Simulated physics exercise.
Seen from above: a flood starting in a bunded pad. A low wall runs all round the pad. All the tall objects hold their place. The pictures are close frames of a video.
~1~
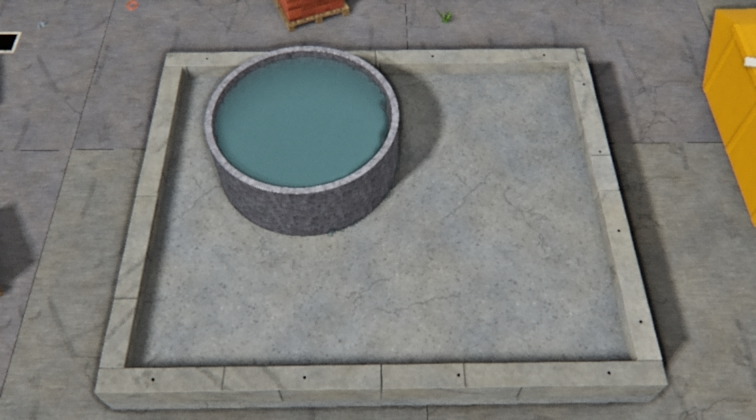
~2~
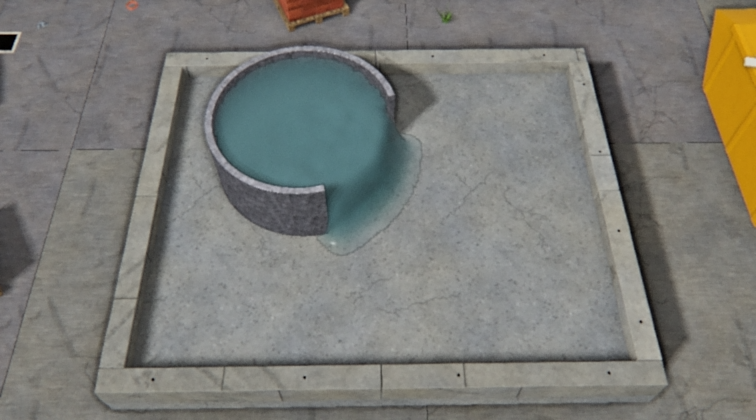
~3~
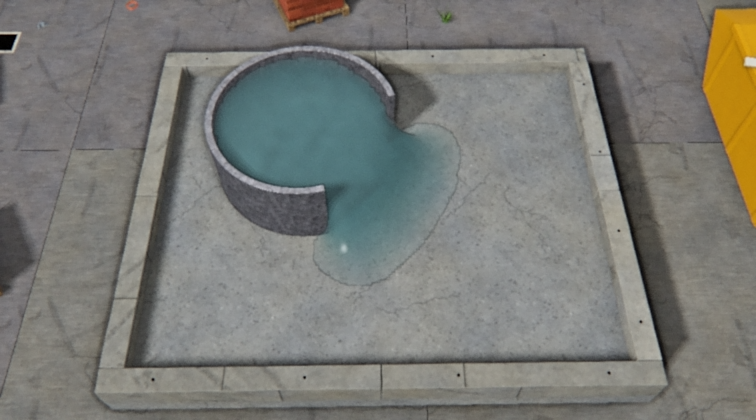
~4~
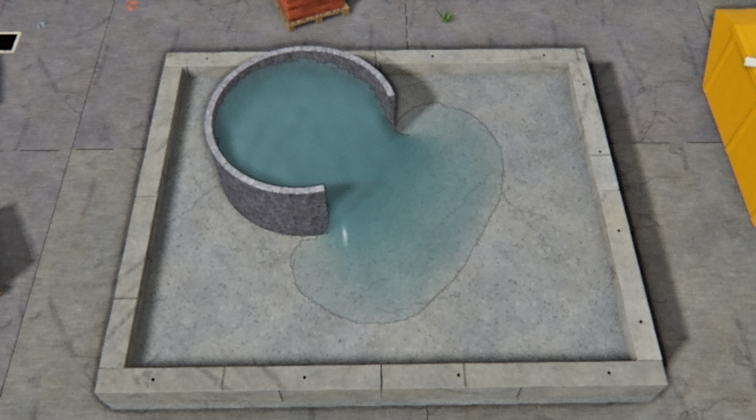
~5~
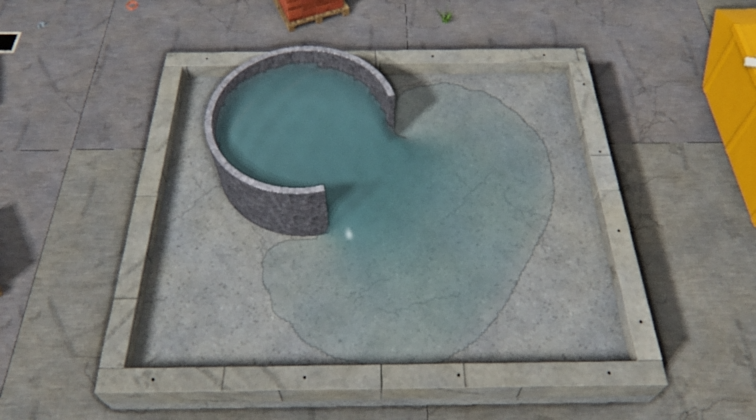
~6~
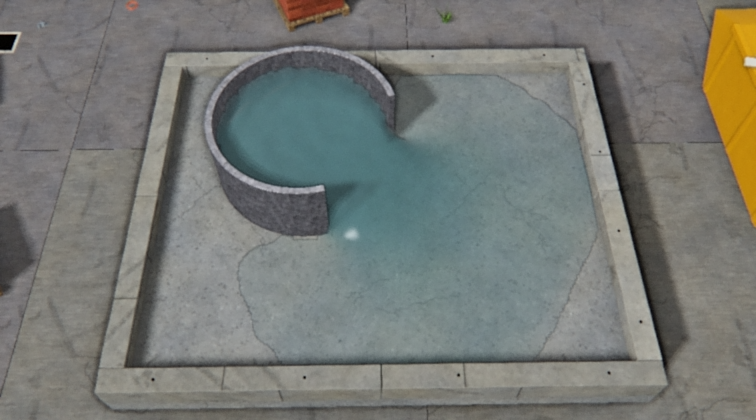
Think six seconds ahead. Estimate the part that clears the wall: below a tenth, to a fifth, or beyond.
The share lost is from a tenth to a fifth.
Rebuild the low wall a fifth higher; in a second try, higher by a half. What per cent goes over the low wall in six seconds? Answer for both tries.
Near 10 and 4 in a hundred.
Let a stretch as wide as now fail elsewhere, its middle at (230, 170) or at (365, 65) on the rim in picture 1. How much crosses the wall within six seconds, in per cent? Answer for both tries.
About 32 and 34 per cent.
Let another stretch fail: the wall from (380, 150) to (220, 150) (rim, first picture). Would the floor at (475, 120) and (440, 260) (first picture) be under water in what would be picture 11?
In that order: Clear, flooded.
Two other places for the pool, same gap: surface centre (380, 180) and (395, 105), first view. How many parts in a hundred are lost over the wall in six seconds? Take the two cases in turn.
Near 26 and 26 in a hundred.
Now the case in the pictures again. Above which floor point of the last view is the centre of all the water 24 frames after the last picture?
Close to (433, 214).
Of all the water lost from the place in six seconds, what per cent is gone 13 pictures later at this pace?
Close to 75 %.
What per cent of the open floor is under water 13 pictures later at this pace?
Close to 70 %.
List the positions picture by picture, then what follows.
In the first picture, still water in the round pool at (303, 119).
In the second picture, water pours out at (381, 180) and has run to (409, 140).
In the third picture, the front is at (439, 132), out from the gap at (381, 183).
In the fourth picture, water pours out at (381, 185) and has run to (479, 132).
In the fifth picture, water pours out at (381, 185) and has run to (420, 357).
In the sixth picture, the front is at (576, 138), out from the gap at (381, 185).
A moment on, water covers 55 % of the floor; the low wall has let 0 % over.
Next, water covers 55 % of the floor; the low wall has let 1 % over.
Then, water covers 60 % of the floor; the low wall has let 12 % over.
Later, water covers 75 % of the floor; the low wall has let 17 % over.
In the end, water covers 85 % of the floor; the low wall has let 17 % over.
